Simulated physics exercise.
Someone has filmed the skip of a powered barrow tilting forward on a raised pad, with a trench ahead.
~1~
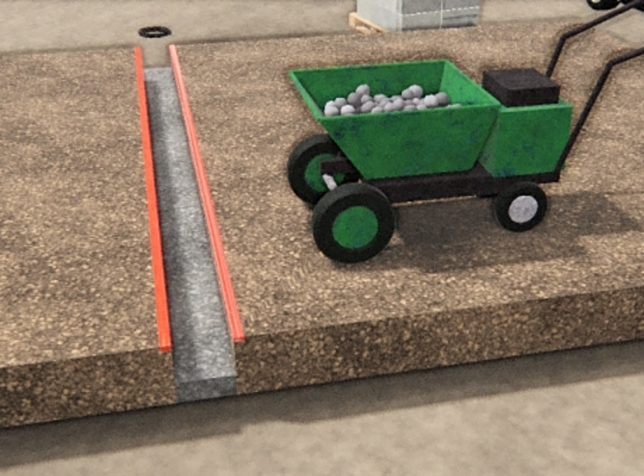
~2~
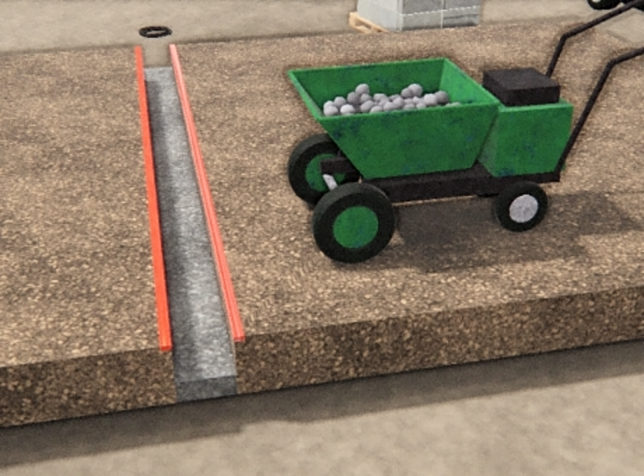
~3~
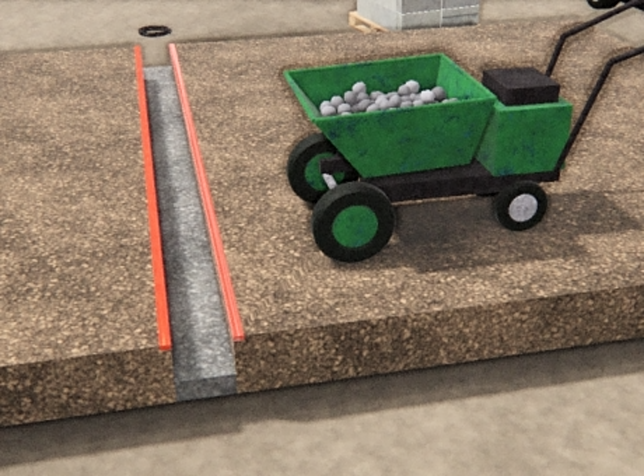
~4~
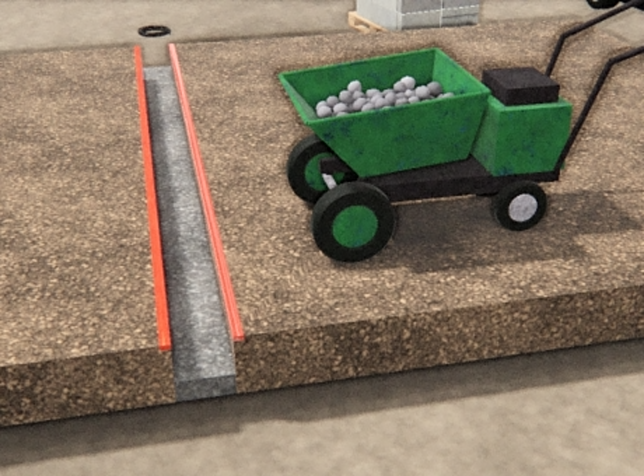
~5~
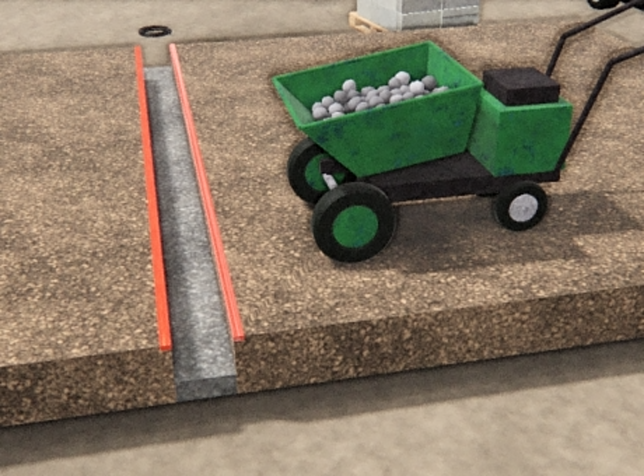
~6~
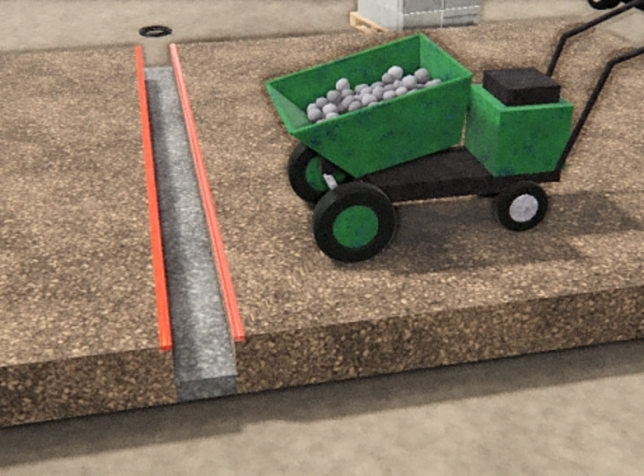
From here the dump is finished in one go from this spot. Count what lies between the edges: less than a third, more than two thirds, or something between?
The trench ends with more than two thirds of it.
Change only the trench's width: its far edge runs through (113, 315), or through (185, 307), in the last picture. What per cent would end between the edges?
The first gives 100 %, the second 60 %.
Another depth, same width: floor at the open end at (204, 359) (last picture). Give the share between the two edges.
Some 70 per cent.
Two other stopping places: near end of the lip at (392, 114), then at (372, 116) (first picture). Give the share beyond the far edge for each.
About 0 and 0 per cent.
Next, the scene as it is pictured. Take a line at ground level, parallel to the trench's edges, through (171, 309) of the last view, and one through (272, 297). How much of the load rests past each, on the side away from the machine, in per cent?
First some 10, then 100 per cent.
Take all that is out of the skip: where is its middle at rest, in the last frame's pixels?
Roughly at (190, 262).
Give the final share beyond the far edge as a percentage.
It comes to 5 per cent or so.
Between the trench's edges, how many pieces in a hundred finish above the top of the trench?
It comes to 15 per cent or so.
Just after the last frame, skip tipped steeply; every one in the skip.
A moment on, skip tipped right over; the larger part in the skip; just a few short of the trench; about a tenth in or heaped over the trench; just a few falling.
Further on, skip tipped right over; about a tenth in the skip; about a tenth short of the trench; the larger part in or heaped over the trench; about a tenth beyond it.
When it is over, skip tipped right over; just a few in the skip; about a tenth short of the trench; the larger part in or heaped over the trench; about a tenth beyond it.
